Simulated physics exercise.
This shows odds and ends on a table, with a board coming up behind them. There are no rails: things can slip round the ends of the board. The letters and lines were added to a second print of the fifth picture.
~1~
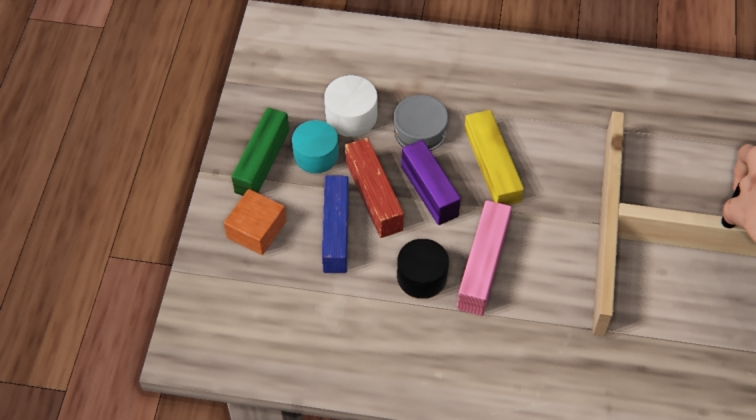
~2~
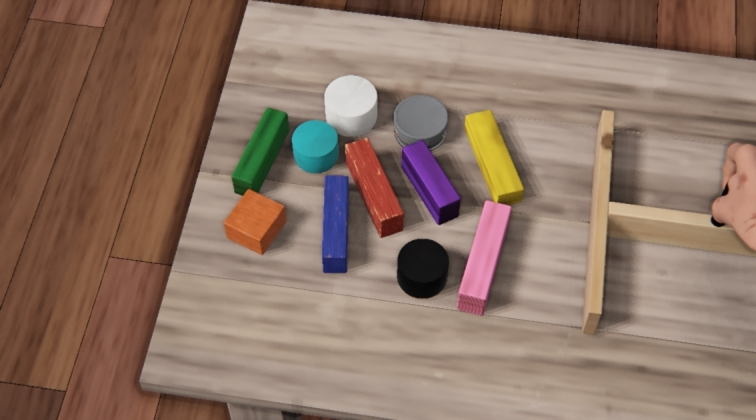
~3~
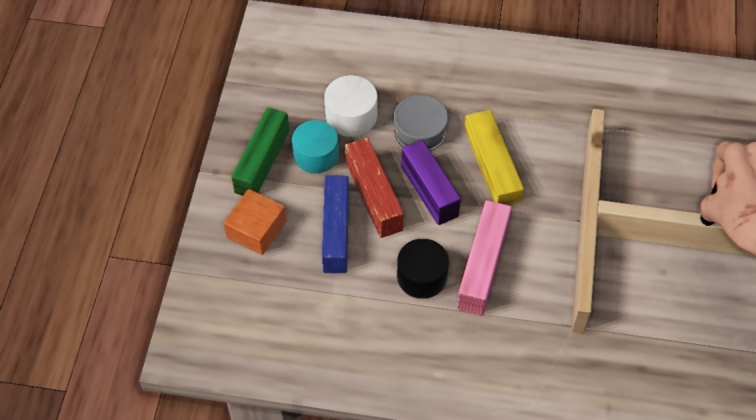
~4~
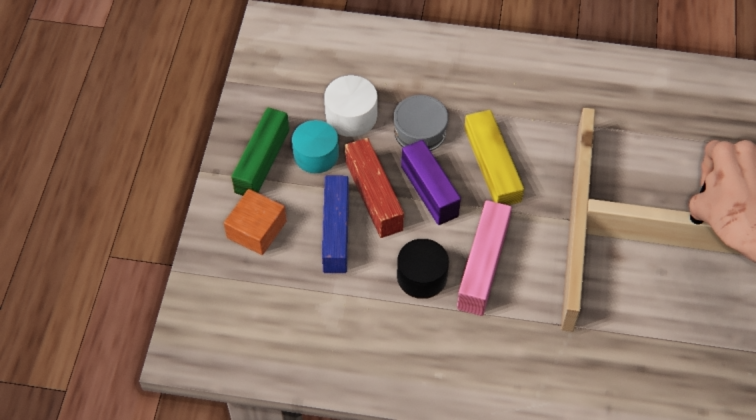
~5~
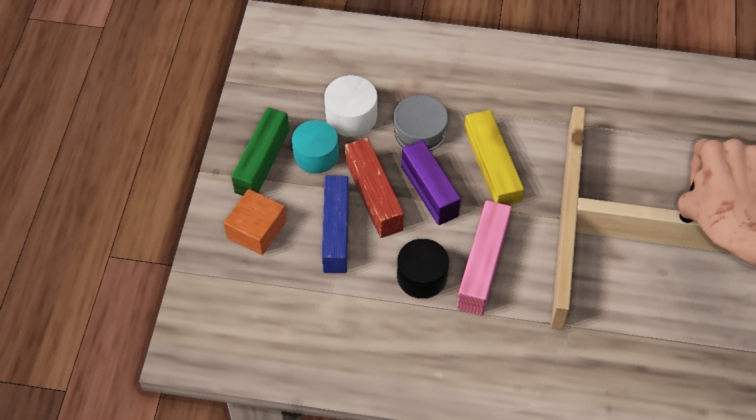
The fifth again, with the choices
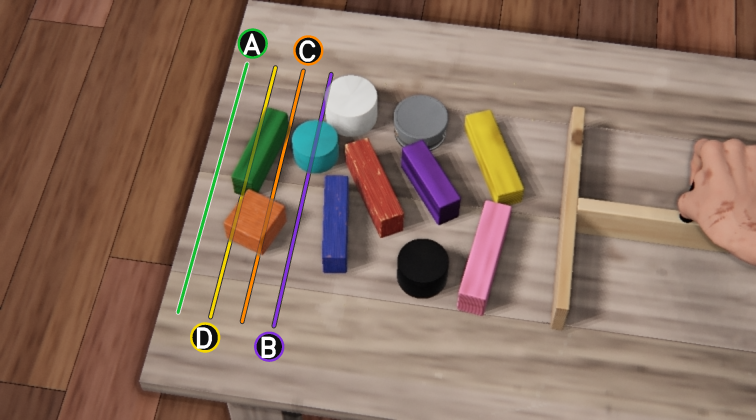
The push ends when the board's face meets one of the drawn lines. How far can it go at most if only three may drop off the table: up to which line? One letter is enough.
B is the last line within the limit.
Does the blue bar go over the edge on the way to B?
No.
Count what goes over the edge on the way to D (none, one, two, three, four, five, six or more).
By then, six or more.
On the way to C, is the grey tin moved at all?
Yes.
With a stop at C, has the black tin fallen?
No.
On the copy, A at (215, 180); B at (305, 192); C at (275, 188); D at (245, 184).
On B. First, board (476, 190); black tin (405, 266); pink stick (447, 252).
Then, board (381, 177); green stick (249, 151); orange block (243, 221).
Finally, board (308, 168); green stick over the edge; orange block over the edge; two fallen.
By contrast, A drops eight; C drops four; D drops seven.
